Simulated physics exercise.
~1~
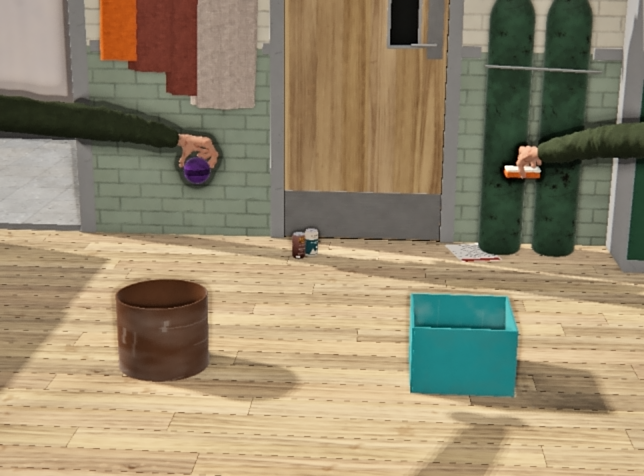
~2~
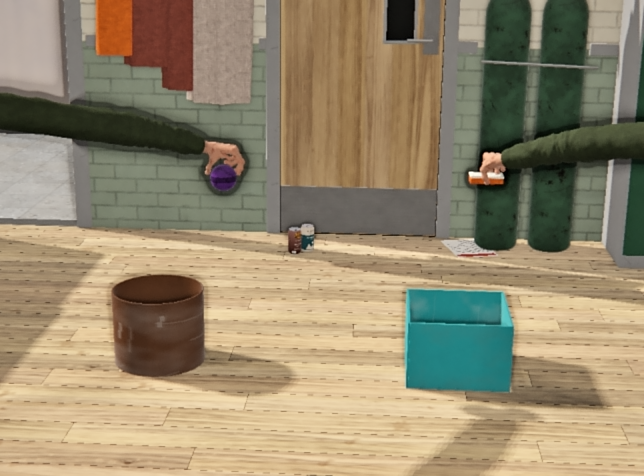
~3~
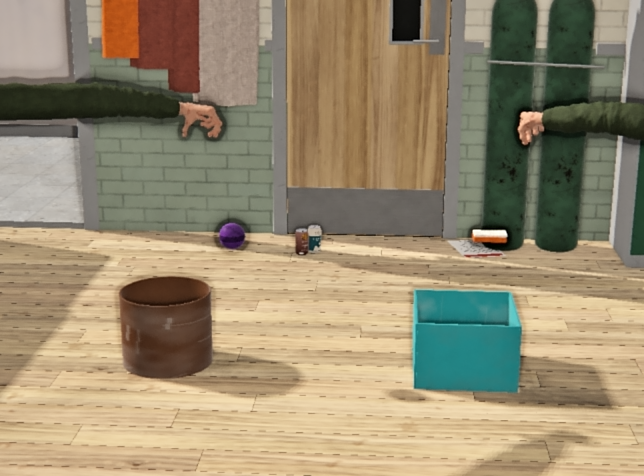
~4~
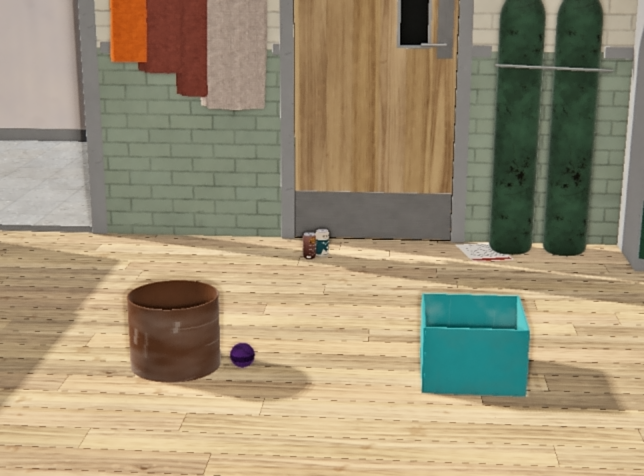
Two hands releasing a purple ball and an orange sponge, the ball landing beside the brown bucket, the sponge inside the teal crate.
